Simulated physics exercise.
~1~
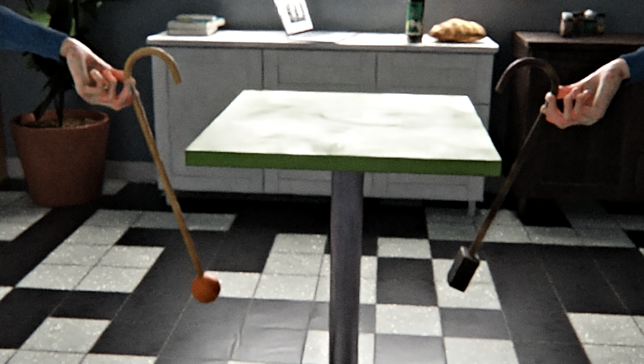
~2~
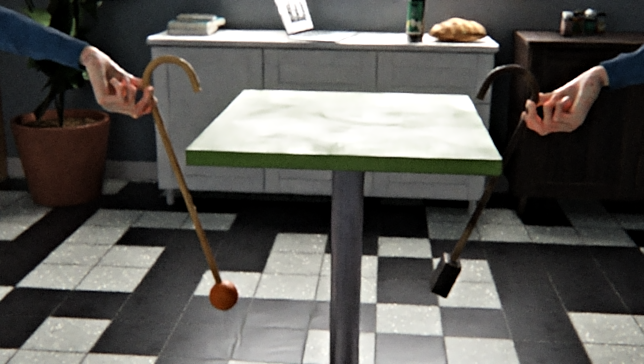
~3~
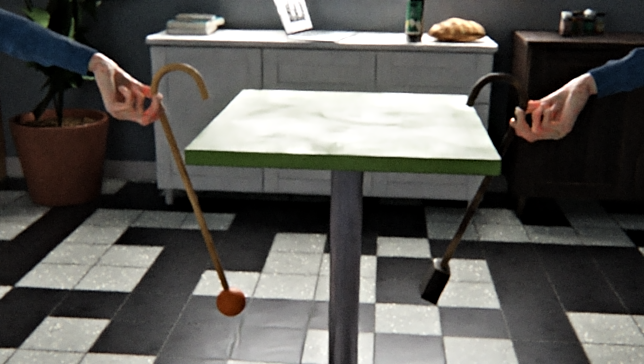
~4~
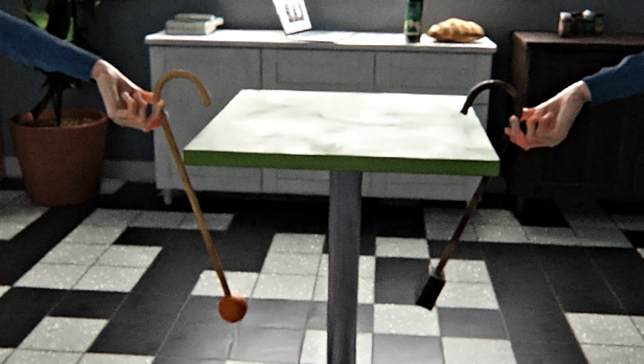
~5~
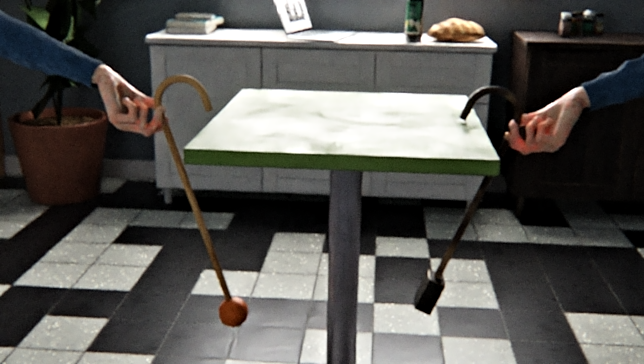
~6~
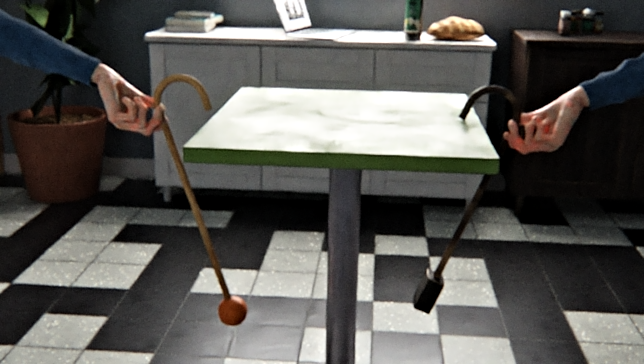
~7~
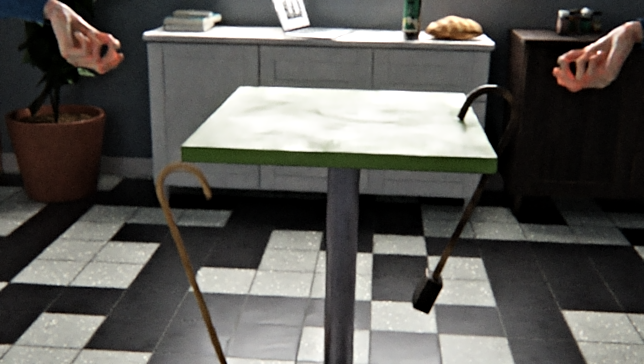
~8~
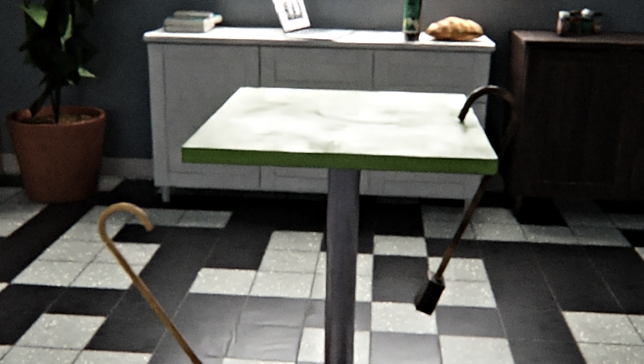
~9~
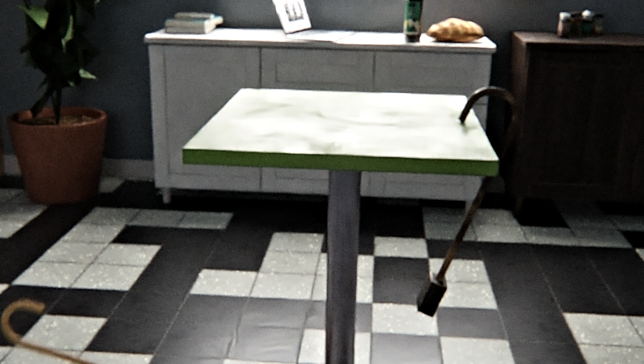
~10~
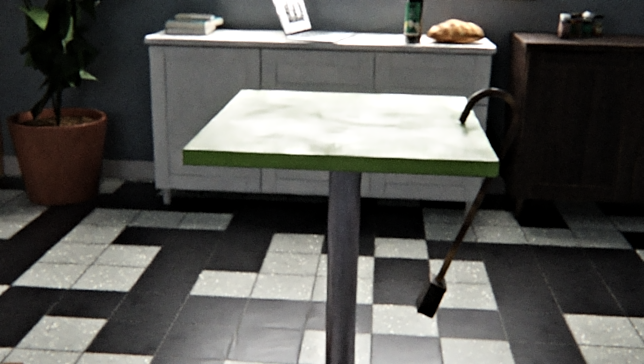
Two hooked canes, a light brown one with an orange end at left and a dark one with a black end at right, are held by hands on either side of a small green-edged table. The slightly swaying view faces a white cabinet on a black and white tiled floor. The hands carry both inward and lower them until the dark hook rests over the table's right edge. Both hands let go and withdraw. The orange-ended cane drops beside the table, tips over leftward and leaves view, while the black-ended one stays hanging.
